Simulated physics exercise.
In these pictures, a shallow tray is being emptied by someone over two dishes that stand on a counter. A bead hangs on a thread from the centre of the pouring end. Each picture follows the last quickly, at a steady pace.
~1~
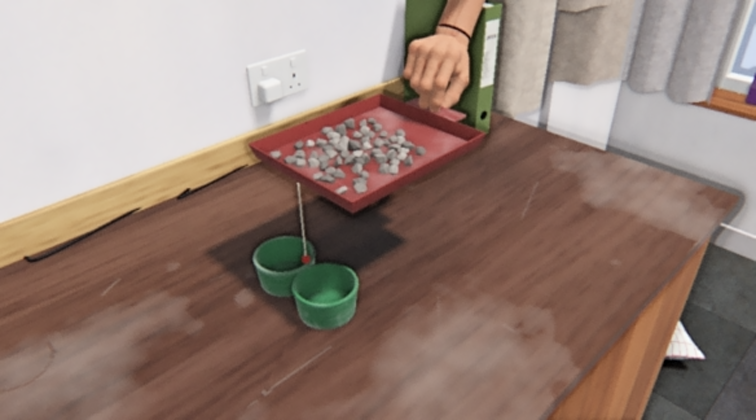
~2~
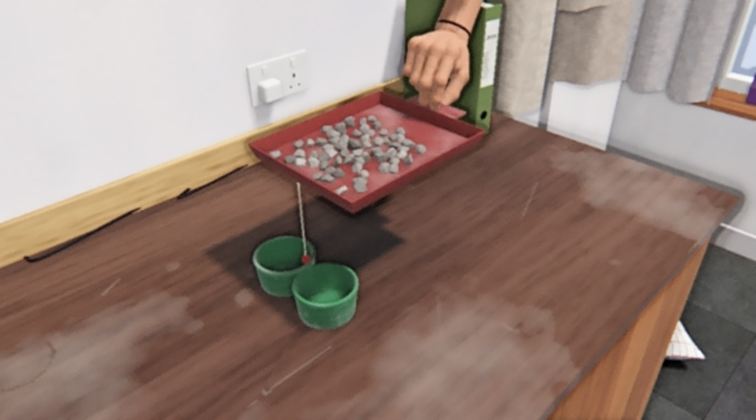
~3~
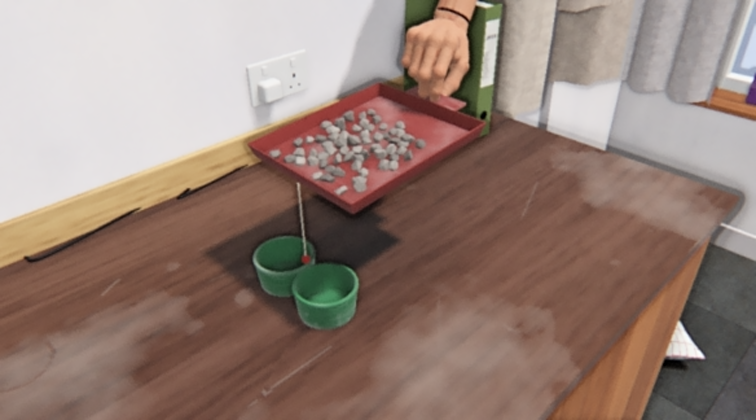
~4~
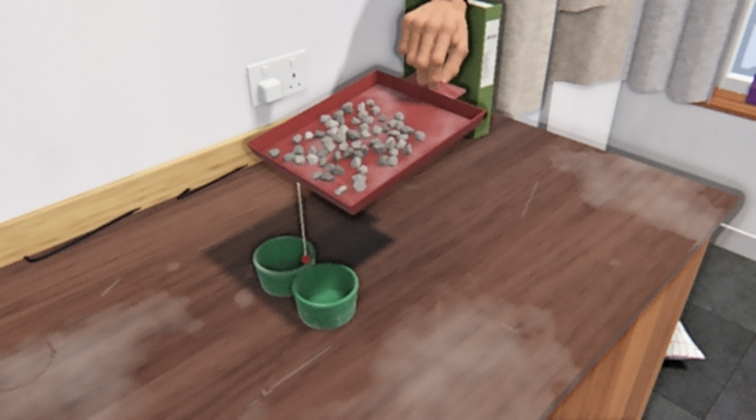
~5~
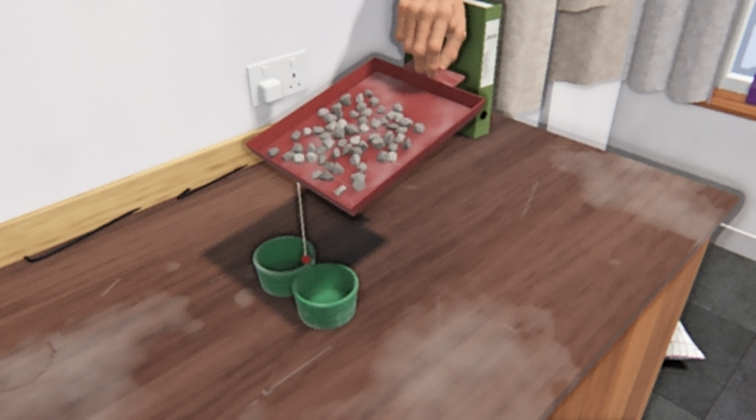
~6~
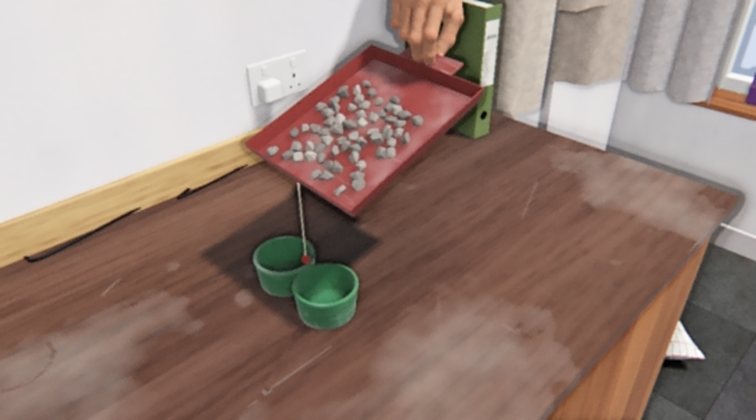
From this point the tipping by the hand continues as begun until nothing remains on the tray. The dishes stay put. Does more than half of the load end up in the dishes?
No.
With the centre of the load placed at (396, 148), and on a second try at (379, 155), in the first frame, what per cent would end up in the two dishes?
First 10 %, then 10 %.
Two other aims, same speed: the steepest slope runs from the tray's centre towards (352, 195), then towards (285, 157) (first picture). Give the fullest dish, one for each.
Rightward dish for the first, Leftward dish for the second.
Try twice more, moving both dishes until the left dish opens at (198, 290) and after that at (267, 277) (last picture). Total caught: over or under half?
Held in all, by try: A smaller portion, then a larger portion.
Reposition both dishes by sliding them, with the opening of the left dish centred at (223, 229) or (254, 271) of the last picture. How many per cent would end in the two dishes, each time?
0 %, 70 %.
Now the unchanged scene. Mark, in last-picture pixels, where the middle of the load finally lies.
The centre ends up roughly at (287, 339).
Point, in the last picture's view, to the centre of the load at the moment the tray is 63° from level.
Centre estimate: (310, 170).
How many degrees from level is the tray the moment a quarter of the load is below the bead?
100°, roughly.
Soon, tray tipped steeply; nearly all on the tray; a stray few in the air.
A while on, tray tipped right over; about half on the tray; about a quarter outside both; about a third in the air.
Towards the end, tray tipped past a quarter turn; a small part in the right dish; most outside both.
Finally, tray tipped past a quarter turn; a small part in the right dish; none in the left dish; most outside both.
